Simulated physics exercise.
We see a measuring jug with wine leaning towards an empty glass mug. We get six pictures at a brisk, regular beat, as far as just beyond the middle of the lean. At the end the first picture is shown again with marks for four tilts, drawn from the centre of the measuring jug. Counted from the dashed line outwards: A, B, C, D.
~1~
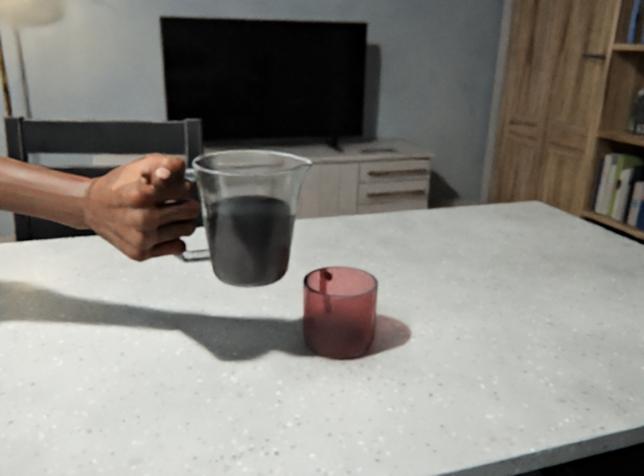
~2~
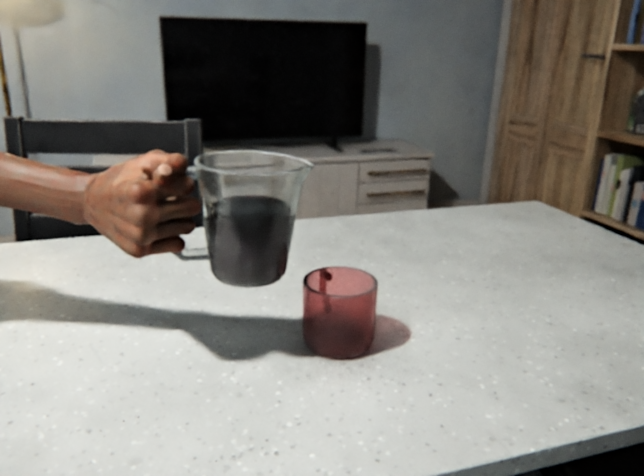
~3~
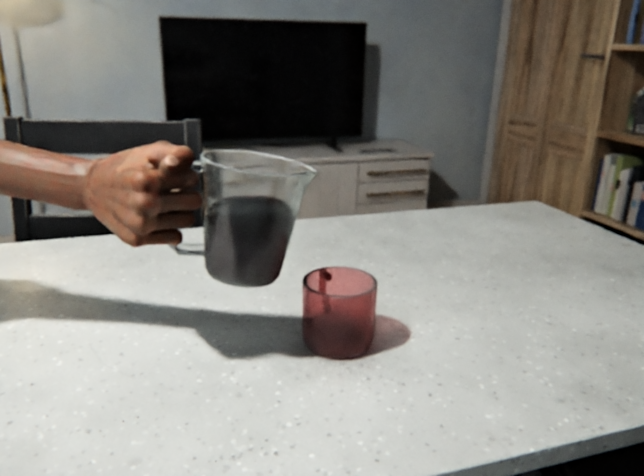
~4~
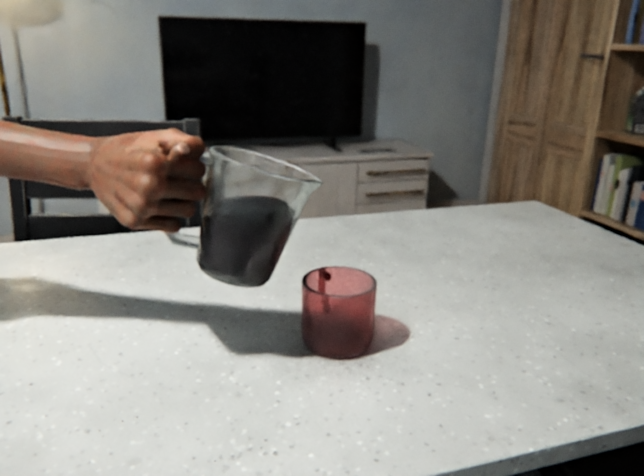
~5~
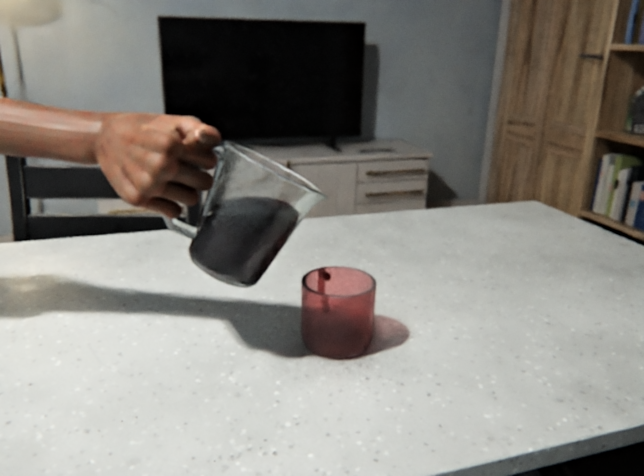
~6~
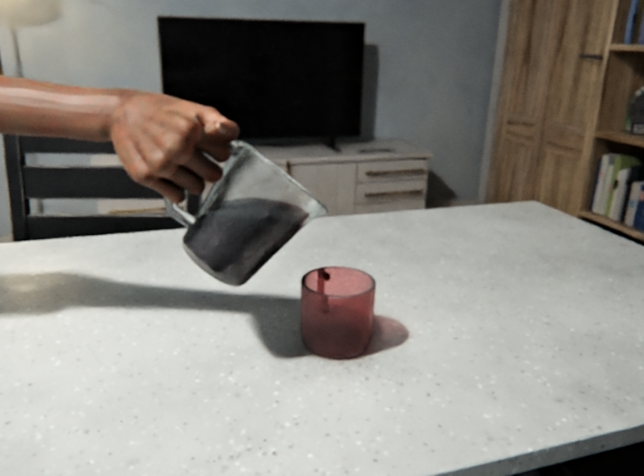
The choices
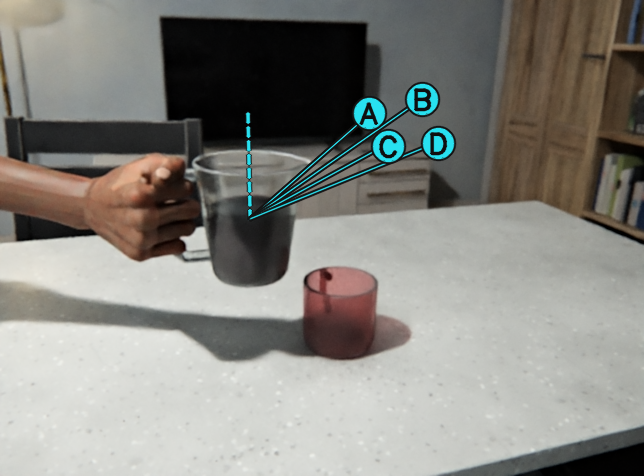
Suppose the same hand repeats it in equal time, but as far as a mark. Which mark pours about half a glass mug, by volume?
Take D.
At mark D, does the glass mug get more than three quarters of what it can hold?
No.
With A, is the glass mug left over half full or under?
Under.
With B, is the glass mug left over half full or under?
Under.
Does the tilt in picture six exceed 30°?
Yes, it does.
On the marked copy, A at (357, 124); B at (408, 108); C at (372, 152); D at (422, 148).
Choosing A, the glass mug ends with about 11 % of what it can hold.
Choosing B, the glass mug ends with about 21 % of what it can hold.
Choosing C, the glass mug ends with about 34 % of what it can hold; 3 % of the wine is spilt.
Choosing D, the glass mug ends with about 51 % of what it can hold.
